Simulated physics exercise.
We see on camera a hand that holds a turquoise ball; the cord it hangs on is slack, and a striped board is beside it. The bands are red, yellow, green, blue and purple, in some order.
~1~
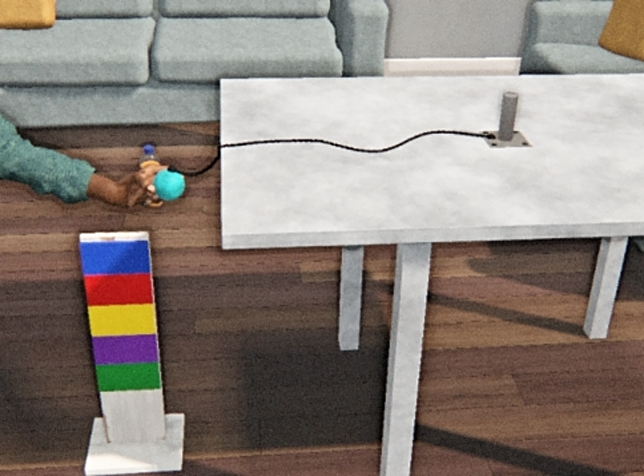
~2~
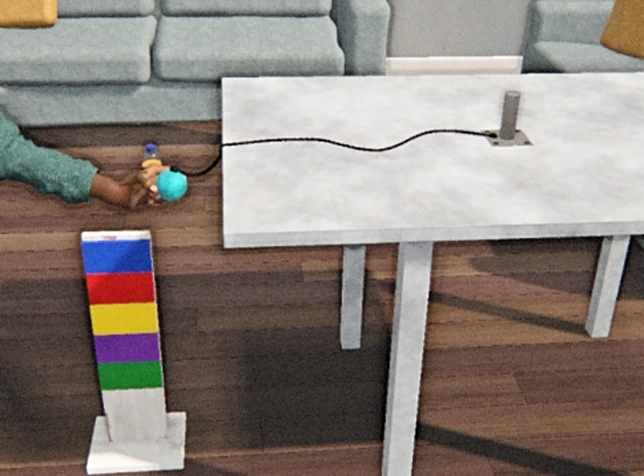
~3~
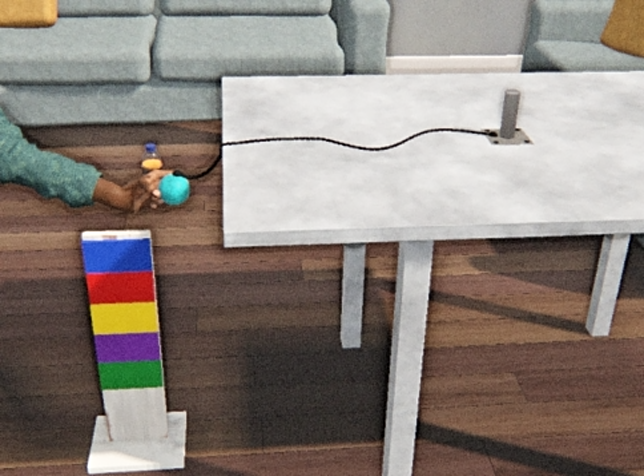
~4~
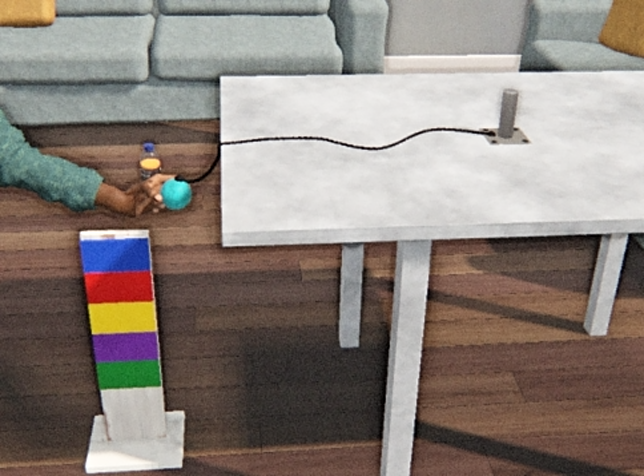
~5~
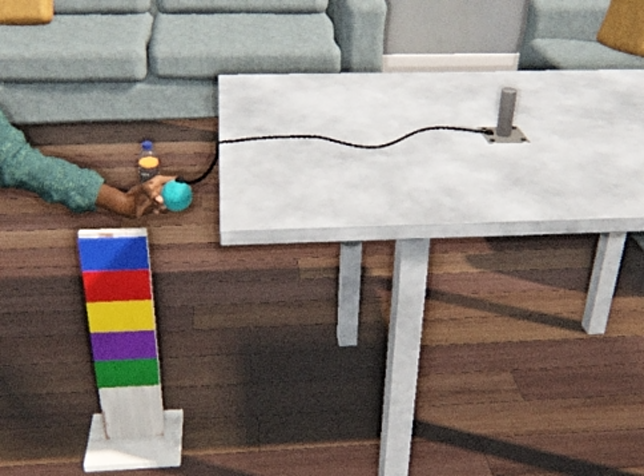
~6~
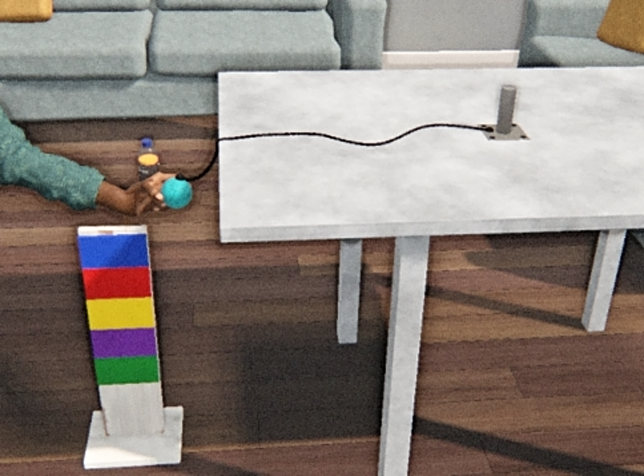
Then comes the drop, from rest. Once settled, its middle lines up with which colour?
It lines up with the blue band.
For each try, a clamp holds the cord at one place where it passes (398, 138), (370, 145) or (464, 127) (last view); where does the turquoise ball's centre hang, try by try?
Results: (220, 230); (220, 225); (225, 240).
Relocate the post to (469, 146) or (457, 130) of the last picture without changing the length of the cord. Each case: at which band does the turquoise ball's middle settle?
Trial 1 - red; trial 2 - red.
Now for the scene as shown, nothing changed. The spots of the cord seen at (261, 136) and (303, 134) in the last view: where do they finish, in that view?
End positions: About (233, 143) and about (276, 141).
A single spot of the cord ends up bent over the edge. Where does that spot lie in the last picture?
Roughly (249, 137).
A little later, ball near (233, 242); level with blue.
Next, ball near (206, 246); level with blue.
When it is over, ball near (225, 247); level with blue. The cord holds its middle at blue.
